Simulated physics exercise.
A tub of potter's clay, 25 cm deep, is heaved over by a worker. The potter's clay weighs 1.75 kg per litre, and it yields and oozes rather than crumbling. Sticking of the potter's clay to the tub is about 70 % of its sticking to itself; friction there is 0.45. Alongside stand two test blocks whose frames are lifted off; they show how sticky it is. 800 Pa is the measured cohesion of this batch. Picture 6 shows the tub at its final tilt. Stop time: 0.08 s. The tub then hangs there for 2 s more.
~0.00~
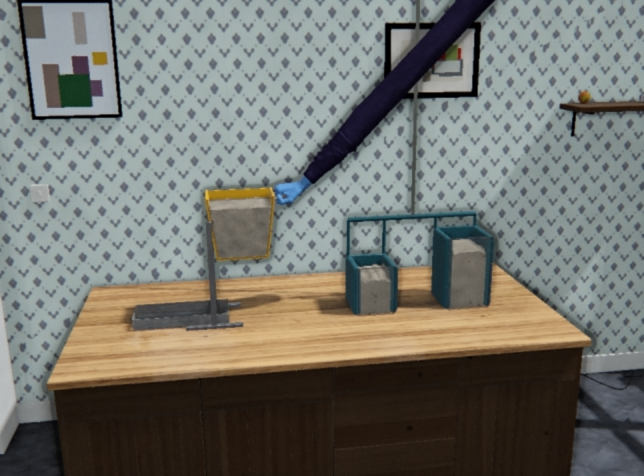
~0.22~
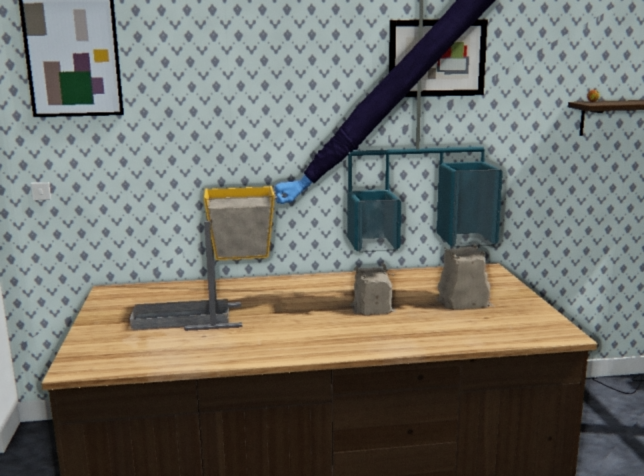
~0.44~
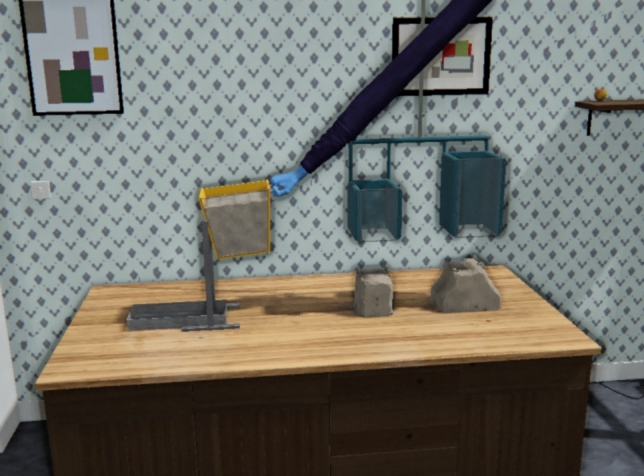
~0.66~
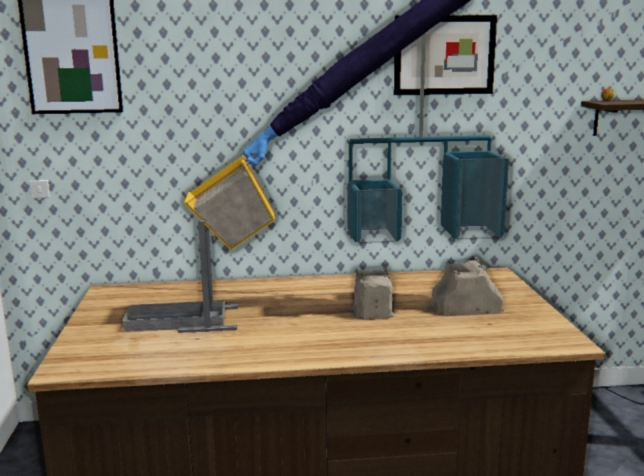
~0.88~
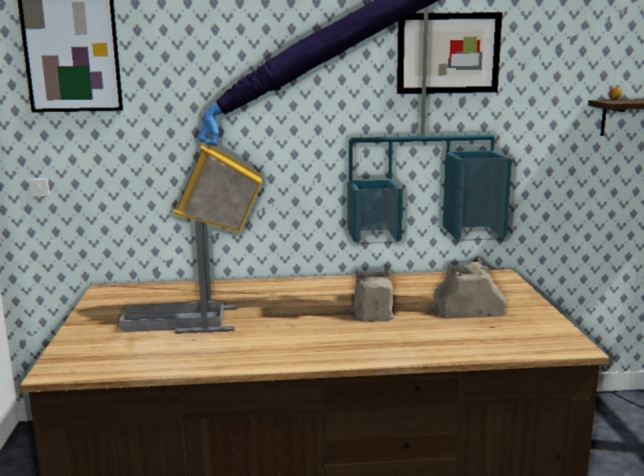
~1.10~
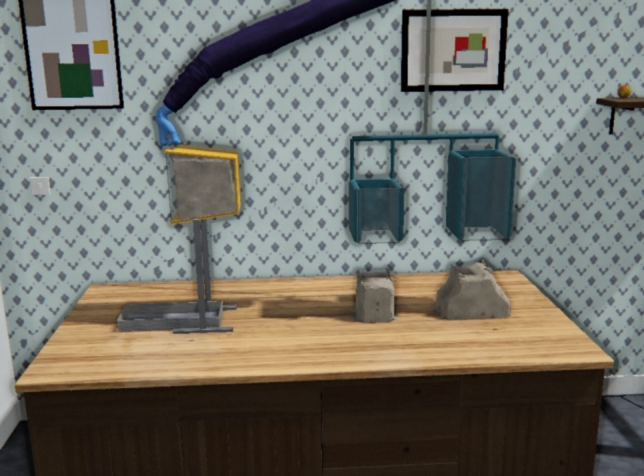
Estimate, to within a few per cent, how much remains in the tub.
Roughly 59 per cent remains in the tub.
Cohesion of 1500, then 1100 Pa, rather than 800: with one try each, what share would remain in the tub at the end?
The two runs give near 100 % and near 95 % respectively.
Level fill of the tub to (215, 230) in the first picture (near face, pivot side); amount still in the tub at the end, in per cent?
Then about 100 %.
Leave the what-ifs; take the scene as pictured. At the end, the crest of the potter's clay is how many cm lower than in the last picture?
9 cm or so.
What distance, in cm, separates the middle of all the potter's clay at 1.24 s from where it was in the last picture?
Something like 4 cm, I'd say.
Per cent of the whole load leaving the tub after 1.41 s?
14 %.
After 1.24 s, the tub is at 90 degrees and holds 96 %.
After 1.41 s, the tub is at 90 degrees and holds 74 %.
After 1.58 s, the tub is at 90 degrees and holds 60 %.
After 1.75 s, the tub is at 90 degrees and holds 59 %.
After 3.10 s, the tub is at 90 degrees and holds 59 %.
